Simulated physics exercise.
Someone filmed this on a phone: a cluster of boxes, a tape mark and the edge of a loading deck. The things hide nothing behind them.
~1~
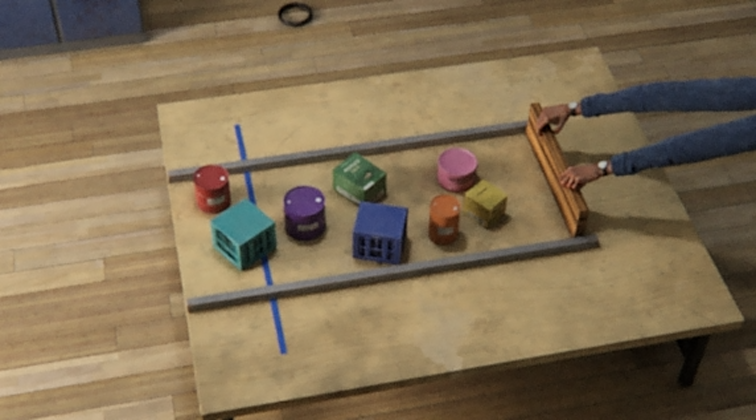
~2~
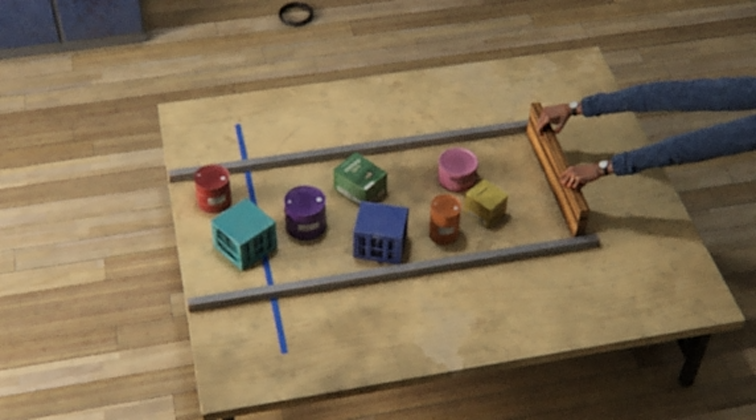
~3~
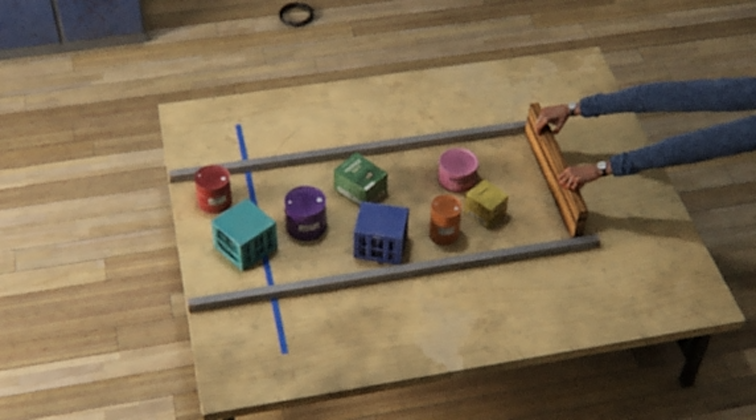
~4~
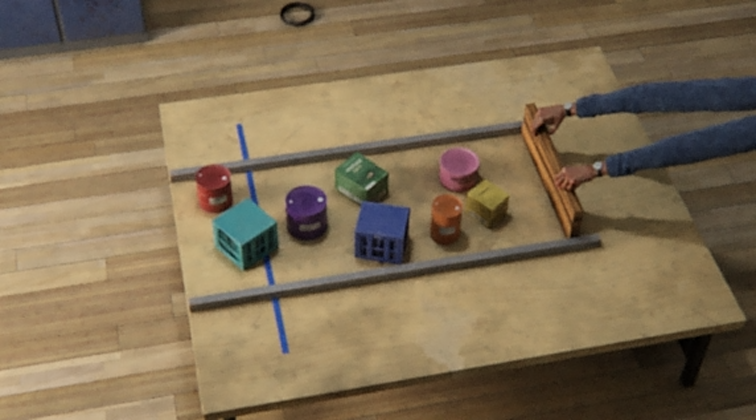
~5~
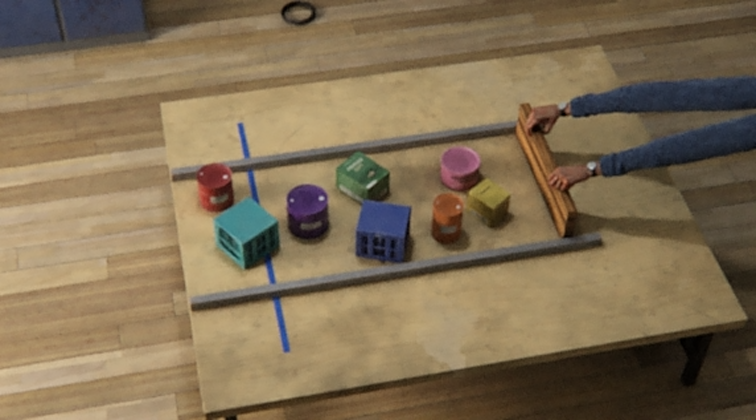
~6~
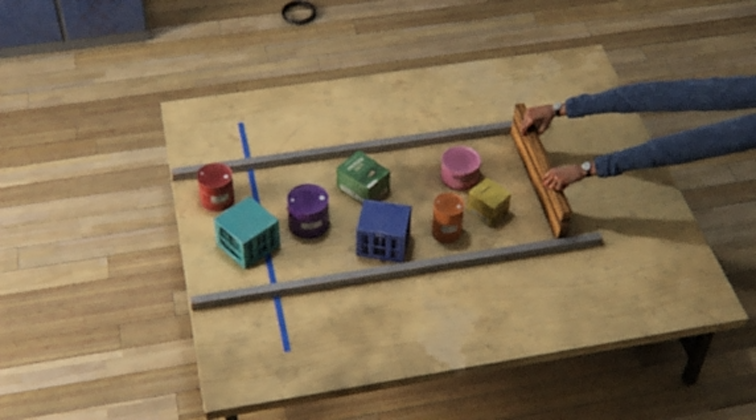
To begin with, boxes, crates and canisters sit scattered between two grey rails on a table, with a blue tape line at the left and two hands gripping a wooden plank at the right. The hands then slide the plank slightly left, while the objects stay essentially still, untouched by it.
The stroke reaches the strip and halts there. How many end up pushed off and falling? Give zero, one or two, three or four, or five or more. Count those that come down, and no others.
The drop count fails to reach three, yet is not nil.
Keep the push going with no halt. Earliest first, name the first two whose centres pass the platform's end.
Earliest first: Turquoise crate, red canister.
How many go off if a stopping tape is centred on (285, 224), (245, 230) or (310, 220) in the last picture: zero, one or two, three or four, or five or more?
Taking the places in the order asked: Zero, then either one or two, then no fall at all.
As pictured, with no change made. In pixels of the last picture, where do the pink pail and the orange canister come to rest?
About (239, 204), and the other about (253, 248).
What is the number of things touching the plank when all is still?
Counting them up gives 4.
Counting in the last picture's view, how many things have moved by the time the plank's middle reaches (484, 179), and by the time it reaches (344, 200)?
The first count is 2, and then it's 6.
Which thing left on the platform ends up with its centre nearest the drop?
That would be the red canister.
Soon after, none off yet; red canister at rest near (216, 187); turquoise crate at rest near (247, 232); purple canister at rest near (308, 211).
Then, none off yet; red canister at rest near (216, 187); turquoise crate at rest near (247, 232); purple canister at rest near (305, 212).
By the end, the number that fall off is one or two; fallen, turquoise crate.
